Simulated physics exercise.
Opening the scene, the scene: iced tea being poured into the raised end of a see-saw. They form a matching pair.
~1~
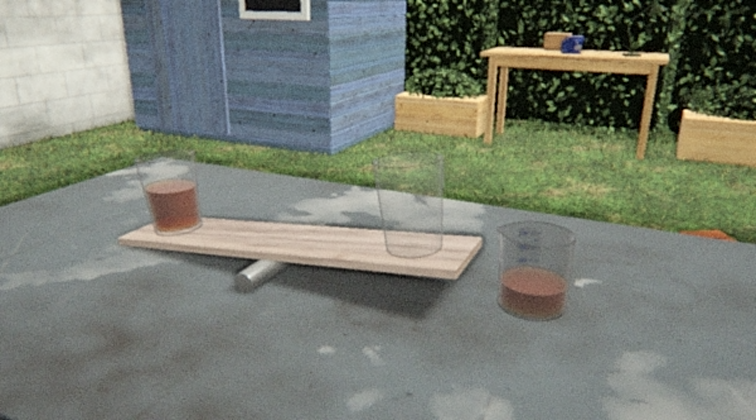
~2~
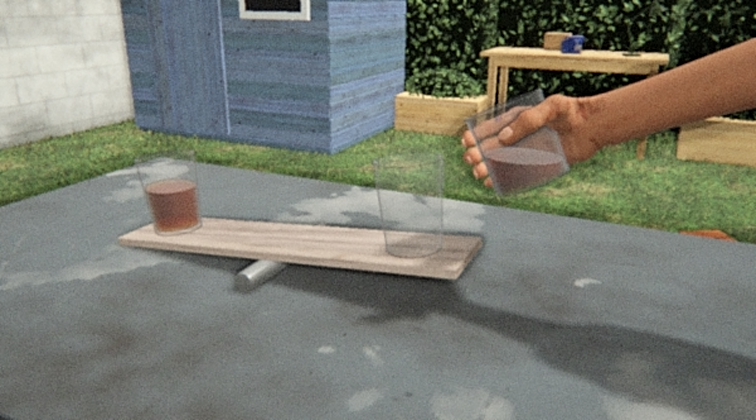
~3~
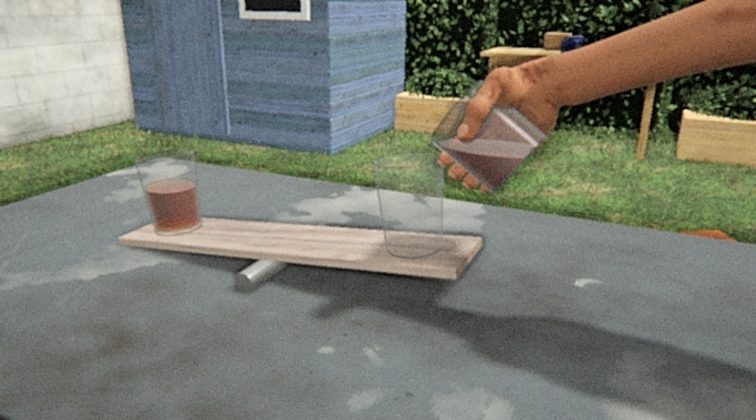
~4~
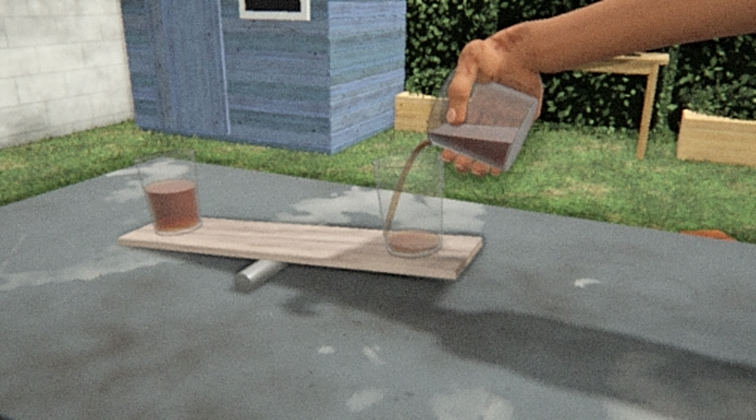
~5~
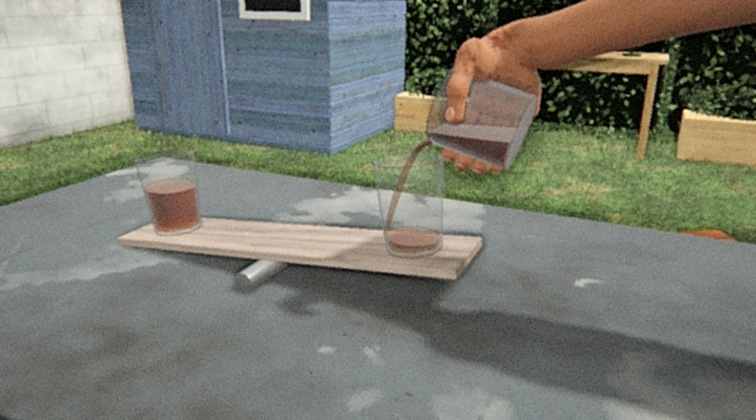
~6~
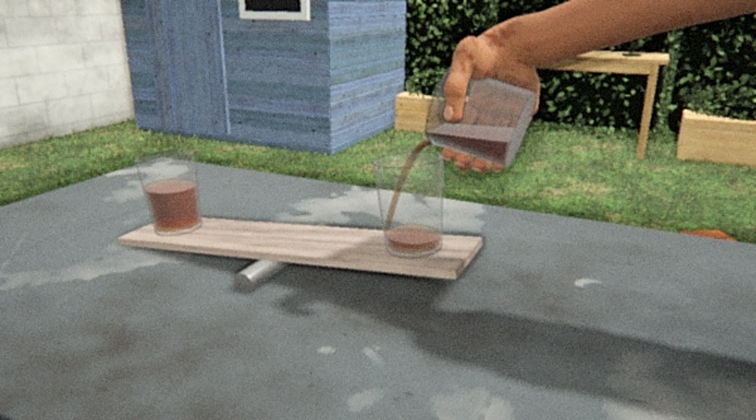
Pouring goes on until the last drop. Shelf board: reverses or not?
Unchanged.
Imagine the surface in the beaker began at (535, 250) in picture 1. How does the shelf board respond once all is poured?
Note: A tilt to the other side.
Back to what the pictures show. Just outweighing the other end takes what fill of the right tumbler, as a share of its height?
Around 55 per cent of its height.
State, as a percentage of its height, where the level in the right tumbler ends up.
I reckon it comes up near 40 per cent.
Soon after, the right tumbler is about a quarter full; the shelf board leans as before.
Later, the right tumbler is about a third full; the shelf board leans as before.
In the end, the right tumbler is about a third full; the shelf board leans as before.
